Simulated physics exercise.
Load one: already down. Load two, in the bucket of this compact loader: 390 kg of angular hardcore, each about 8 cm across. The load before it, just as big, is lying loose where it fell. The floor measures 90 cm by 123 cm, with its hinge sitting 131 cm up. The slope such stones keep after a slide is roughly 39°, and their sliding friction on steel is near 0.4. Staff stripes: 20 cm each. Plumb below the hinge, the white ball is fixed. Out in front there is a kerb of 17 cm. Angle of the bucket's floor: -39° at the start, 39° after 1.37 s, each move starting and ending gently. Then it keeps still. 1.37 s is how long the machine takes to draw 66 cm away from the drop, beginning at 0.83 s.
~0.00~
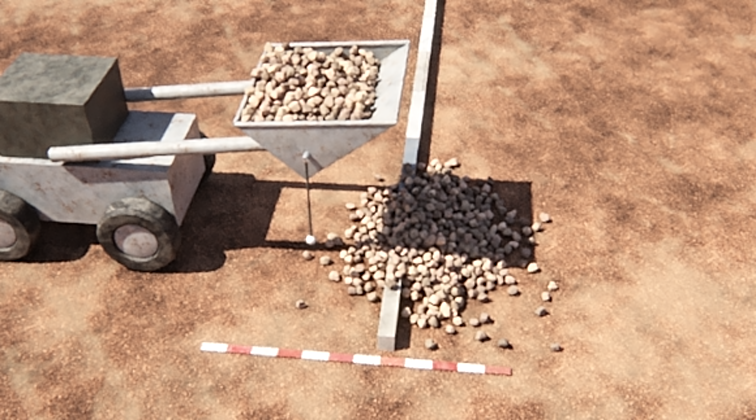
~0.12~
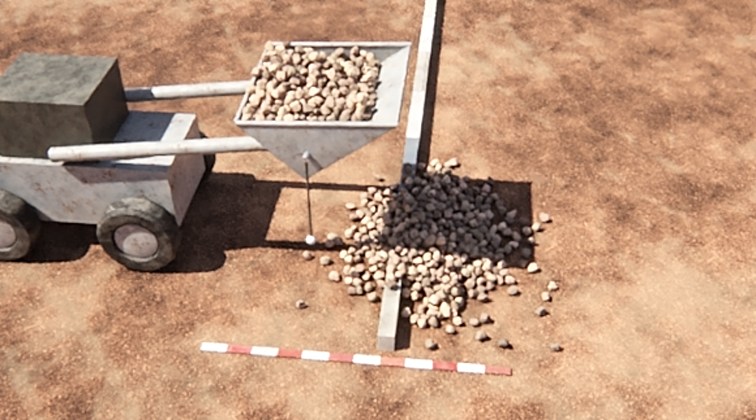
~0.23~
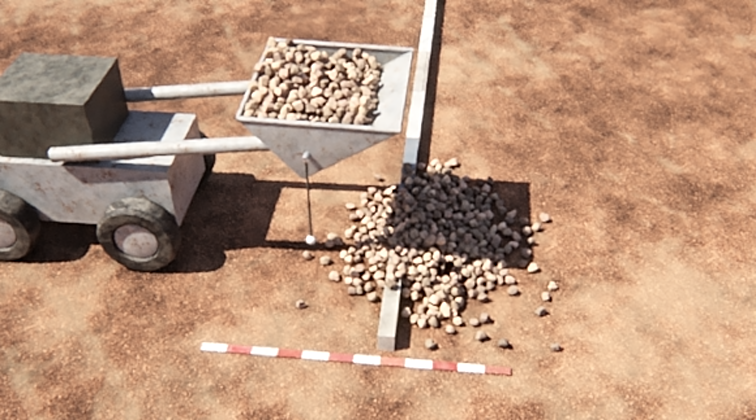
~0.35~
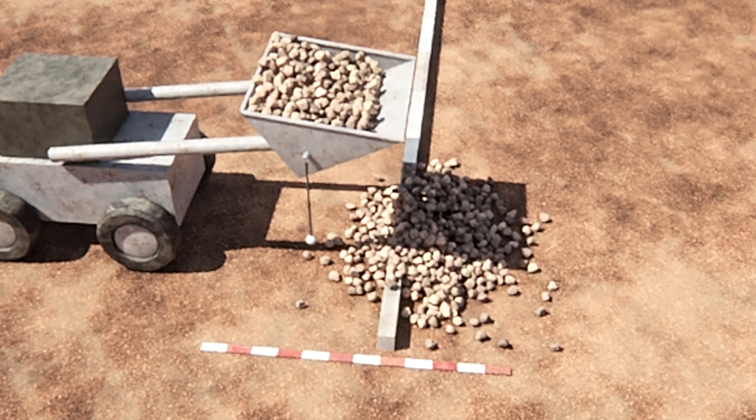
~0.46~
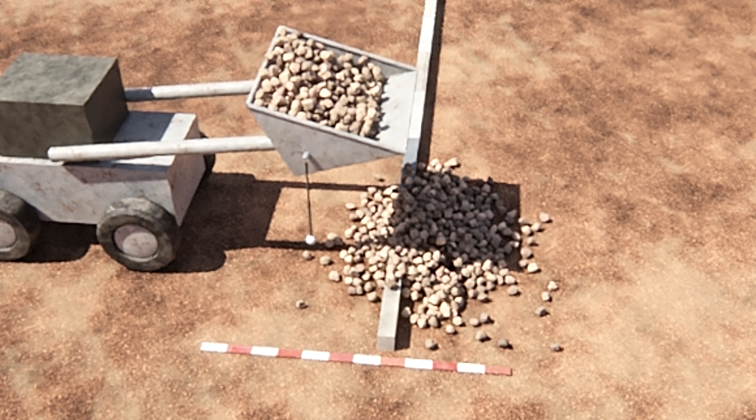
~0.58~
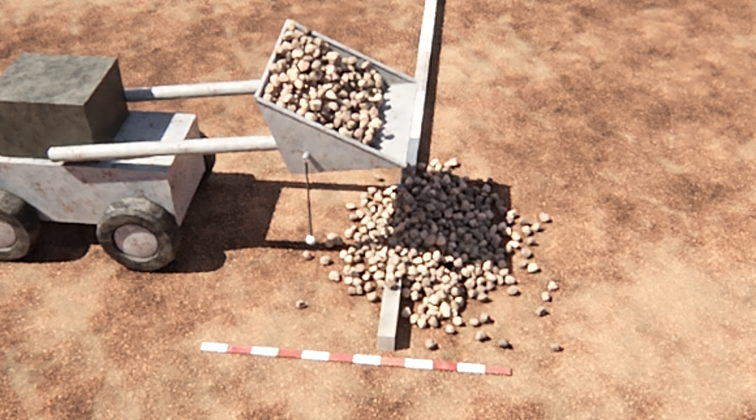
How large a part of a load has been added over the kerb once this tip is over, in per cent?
Around 13 per cent is added.
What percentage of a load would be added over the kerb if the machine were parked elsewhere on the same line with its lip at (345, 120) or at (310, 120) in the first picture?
Some 0 percent first and 0 percent second.
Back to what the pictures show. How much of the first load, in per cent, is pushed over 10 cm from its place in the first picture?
Roughly 0 percent.
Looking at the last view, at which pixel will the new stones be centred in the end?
In the last view, somewhere near (367, 224).
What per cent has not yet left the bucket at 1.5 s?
I'd say about 35 per cent.
After 1.0 s the floor is at 27°; in per cent of one load, 100 in the bucket, 24 on this side of the kerb, 76 over the kerb; the foremost stones are at (542, 272).
After 1.5 s the floor is at 39°; in per cent of one load, 35 in the bucket, 84 on this side of the kerb, 81 over the kerb; the foremost stones are at (542, 272).
After 2.7 s the floor is at 39°; in per cent of one load, 0 in the bucket, 110 on this side of the kerb, 90 over the kerb; the foremost stones are at (542, 272).
After 5.3 s the floor is at 39°; in per cent of one load, 0 in the bucket, 110 on this side of the kerb, 90 over the kerb; the foremost stones are at (542, 272). Net gain over the kerb, 13.
